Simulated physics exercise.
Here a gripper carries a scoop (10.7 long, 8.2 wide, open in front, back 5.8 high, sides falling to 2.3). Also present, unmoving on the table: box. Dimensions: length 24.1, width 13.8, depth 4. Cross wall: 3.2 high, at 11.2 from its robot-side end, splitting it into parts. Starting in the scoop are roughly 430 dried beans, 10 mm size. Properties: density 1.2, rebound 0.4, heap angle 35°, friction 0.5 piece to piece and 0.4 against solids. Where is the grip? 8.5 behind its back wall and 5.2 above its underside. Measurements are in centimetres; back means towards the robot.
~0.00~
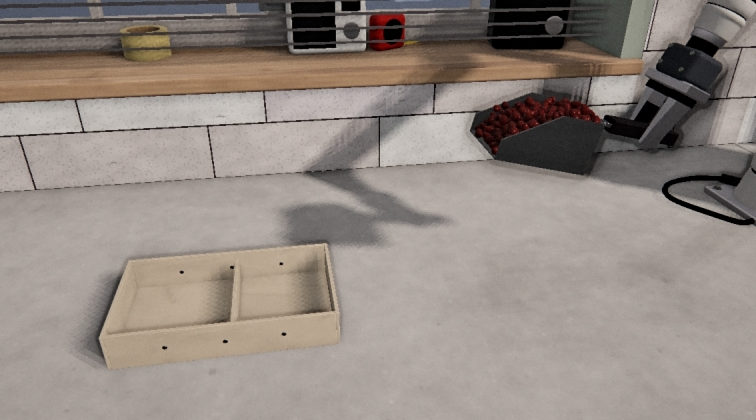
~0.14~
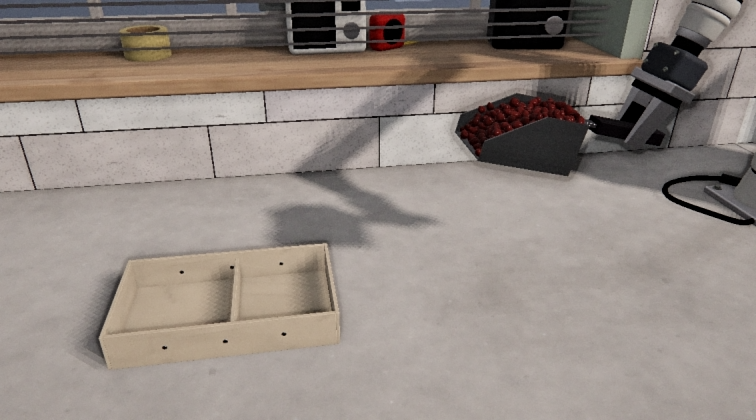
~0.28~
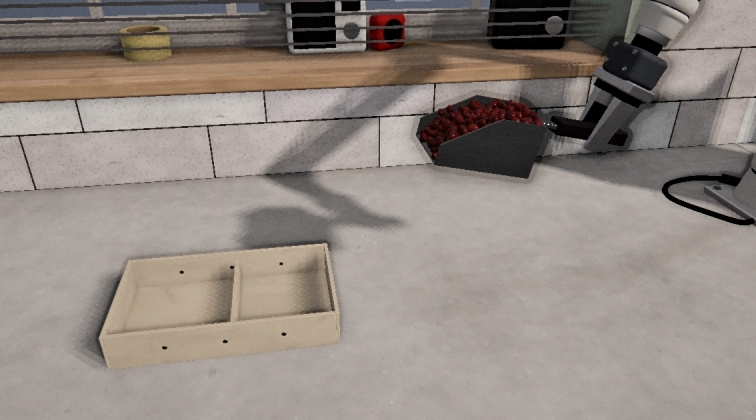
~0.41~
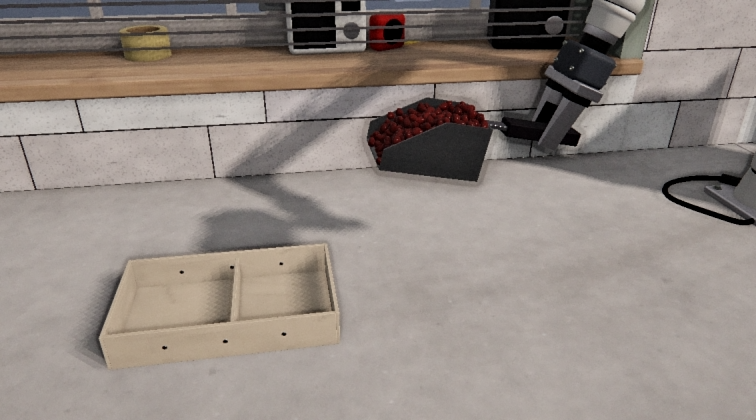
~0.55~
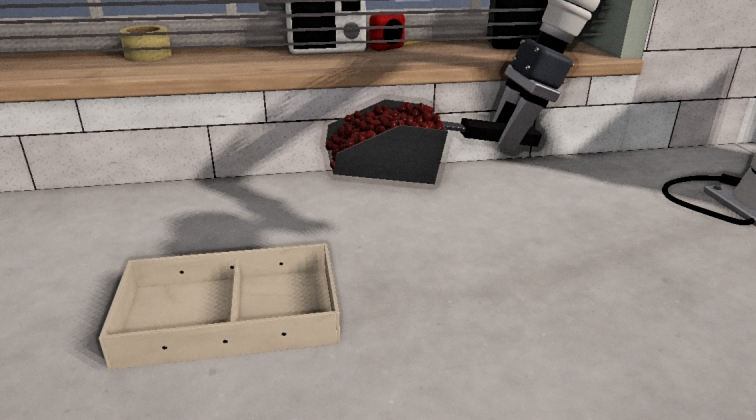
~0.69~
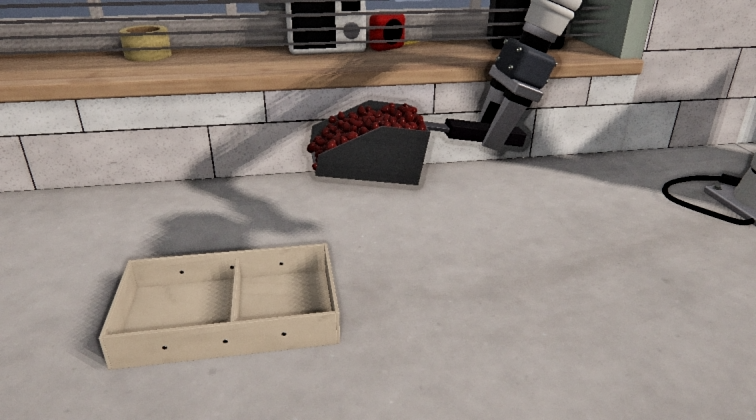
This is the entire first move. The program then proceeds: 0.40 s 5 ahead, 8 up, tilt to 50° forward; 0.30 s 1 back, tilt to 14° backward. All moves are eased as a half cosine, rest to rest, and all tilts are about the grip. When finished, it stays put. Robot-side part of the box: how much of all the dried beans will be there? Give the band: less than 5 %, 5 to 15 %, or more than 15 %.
Band: More than 15 %.
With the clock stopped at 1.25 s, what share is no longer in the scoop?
90 %.
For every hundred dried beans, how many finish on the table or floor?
Roughly 50 %.
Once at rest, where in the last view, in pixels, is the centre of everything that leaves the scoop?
At about (305, 301).
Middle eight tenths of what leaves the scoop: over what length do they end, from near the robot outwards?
I'd put it near 30 cm.
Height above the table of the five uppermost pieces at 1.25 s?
Roughly 22 cm high.
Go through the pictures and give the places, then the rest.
In the first frame, scoop floor at (533, 151), tilted 14° backward; upper third of the load around (549, 117), from x 480 to 595, top at y 100; 428 on the scoop.
In the second frame, scoop floor at (518, 152), tilted 14° backward; upper third of the load around (534, 118), from x 465 to 580, top at y 100.
In the third frame, scoop floor at (479, 154), tilted 13° backward; upper third of the load around (494, 120), from x 425 to 540, top at y 100.
In the fourth frame, scoop floor at (429, 158), tilted 11° backward; upper third of the load around (443, 122), from x 370 to 485, top at y 105.
In the fifth frame, scoop floor at (387, 161), tilted 10° backward; upper third of the load around (400, 125), from x 330 to 440, top at y 105.
In the sixth frame, scoop floor at (371, 162), tilted 10° backward; upper third of the load around (384, 126), from x 310 to 420, top at y 105; 428 on the scoop.
By 0.97 s, tilted 38° forward, highest piece 22 above the table; 361 on the scoop, 14 in the robot-side part, 53 in flight or on a rim.
By 1.25 s, tilted 15° forward, highest piece 22 above the table; 178 in the robot-side part, 167 on the table or floor, 38 on the scoop, 45 in flight or on a rim.
By 1.59 s, tilted 14° backward, highest piece 14 above the table; 192 on the table or floor, 180 in the robot-side part, 26 in the far-side part, 30 in flight or on a rim.
By 2.64 s, tilted 14° backward, highest piece 3 above the table; 212 on the table or floor, 180 in the robot-side part, 36 in the far-side part.
Final count, 212 on the table or floor, 180 in the robot-side part, 36 in the far-side part. That is 42 % in the robot-side part of the box.
